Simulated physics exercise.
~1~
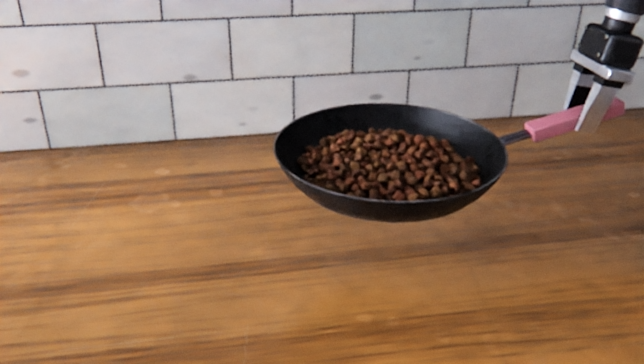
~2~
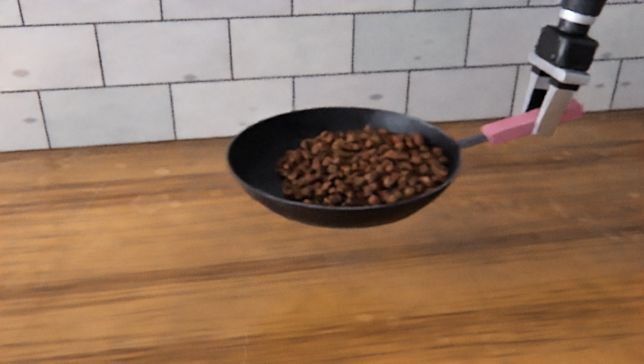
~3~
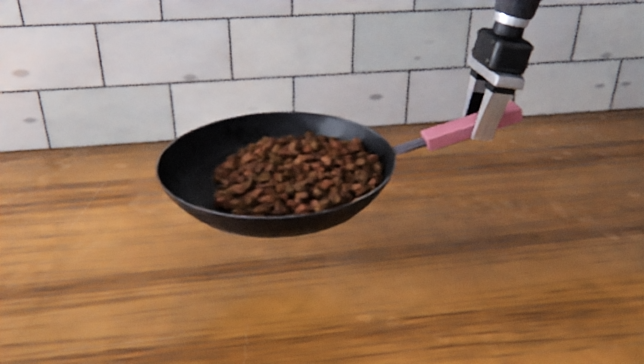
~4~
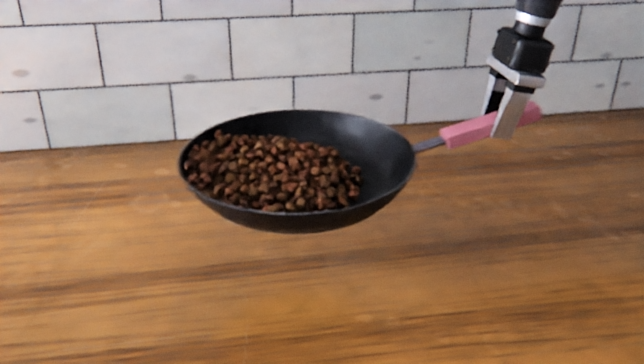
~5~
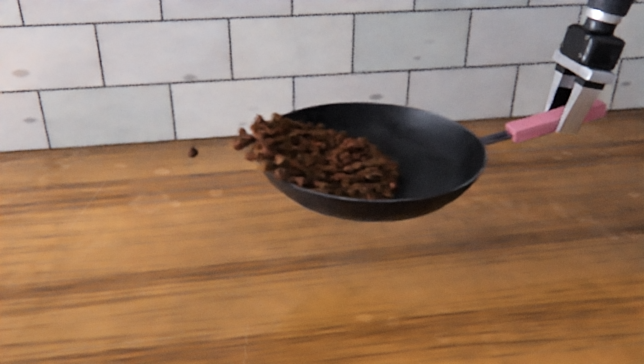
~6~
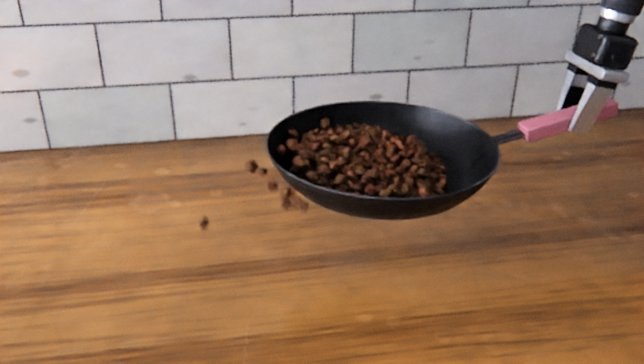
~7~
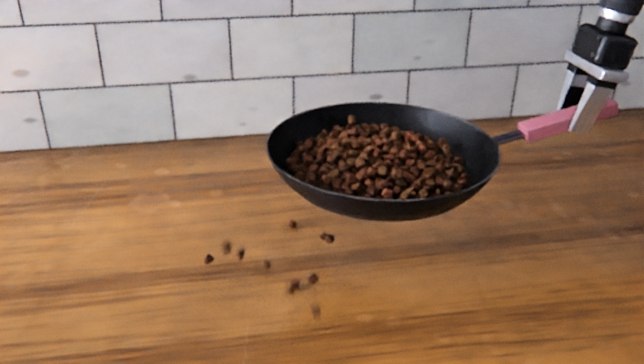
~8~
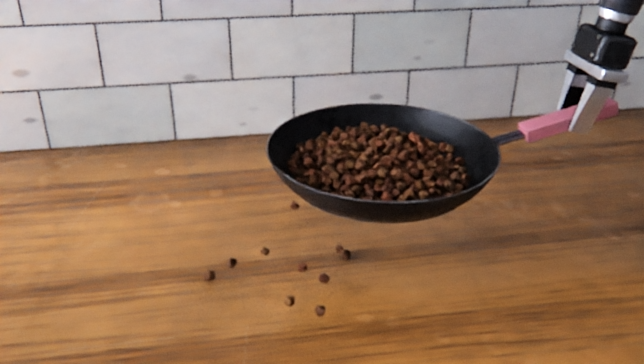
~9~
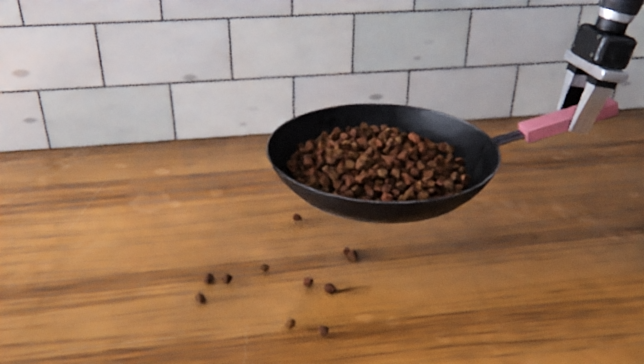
Robot arm sliding a pan of brown pellets left, then swinging it back right, spilling a few onto the wooden tabletop.
